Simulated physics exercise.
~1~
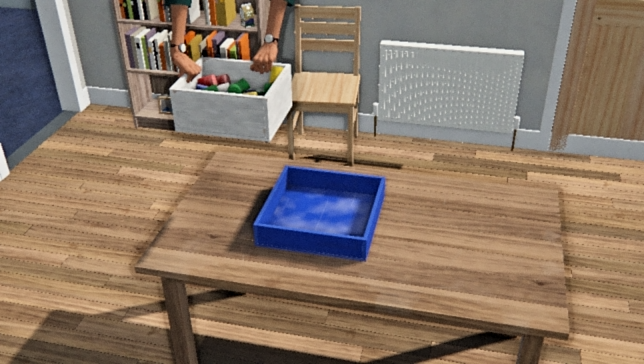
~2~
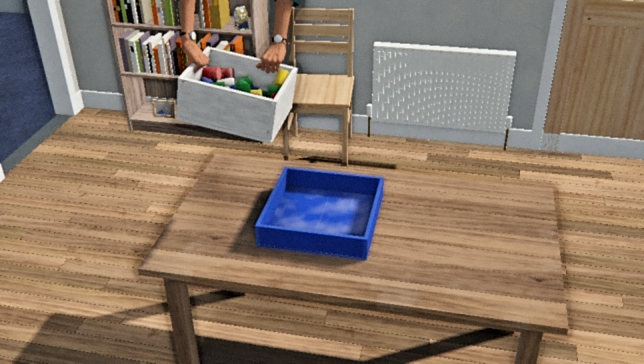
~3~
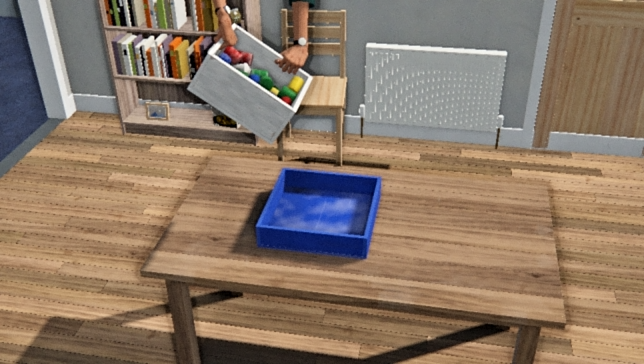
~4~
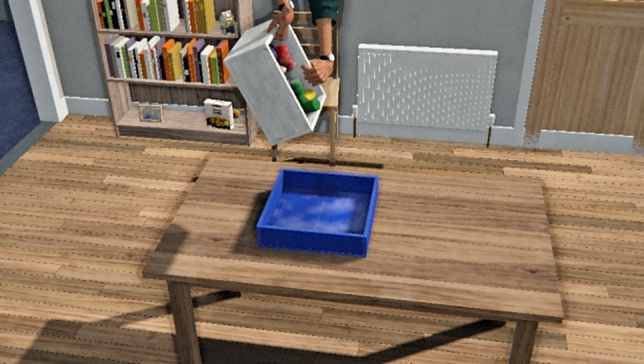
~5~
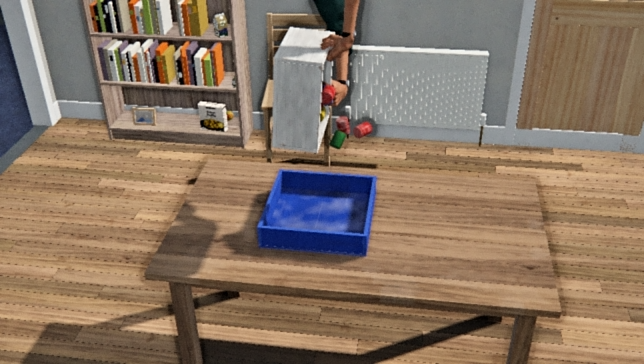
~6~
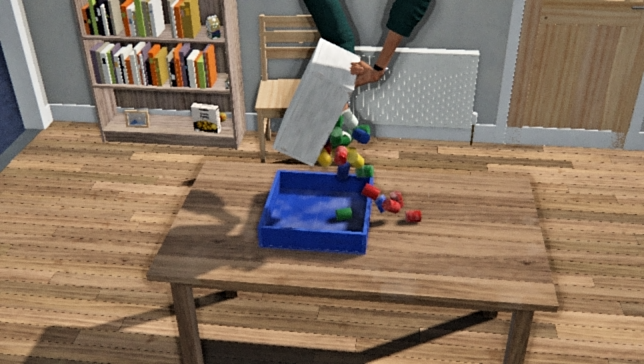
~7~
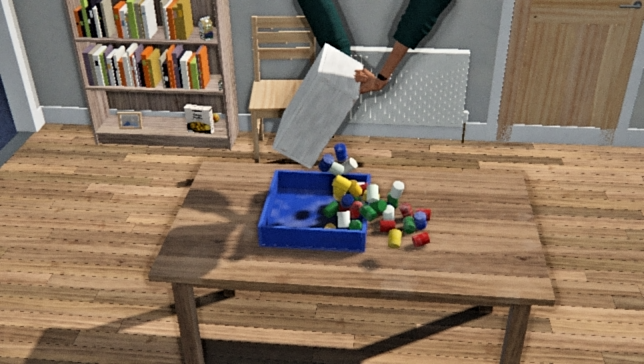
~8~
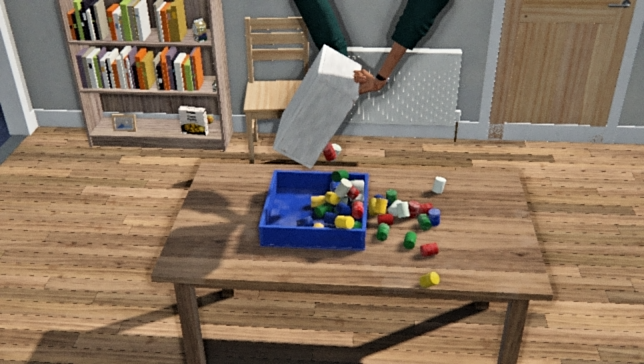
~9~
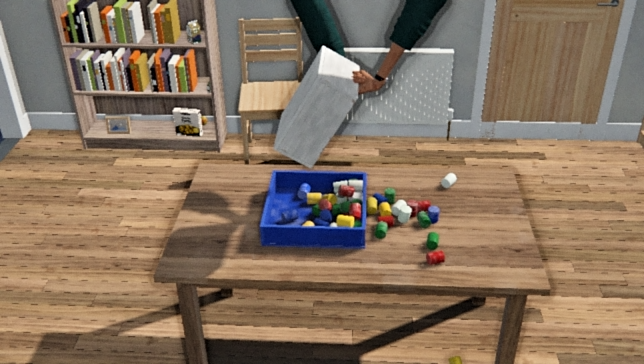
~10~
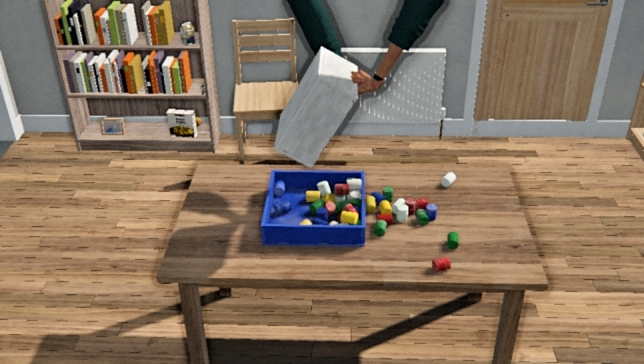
To begin with, a pair of hands holds a white tote full of small colourful pieces beyond a wooden table, where an empty blue tray sits. The hands swing the tote to the right and tip it steadily until its open side turns downward. A few pieces slip out first, then a stream tumbles onto the tray's right side and the tabletop beside it. Some roll toward the table's near edge, and a yellow one drops off. Finally, the tote stays tilted, with most pieces resting in the tray and the others scattered to its right.
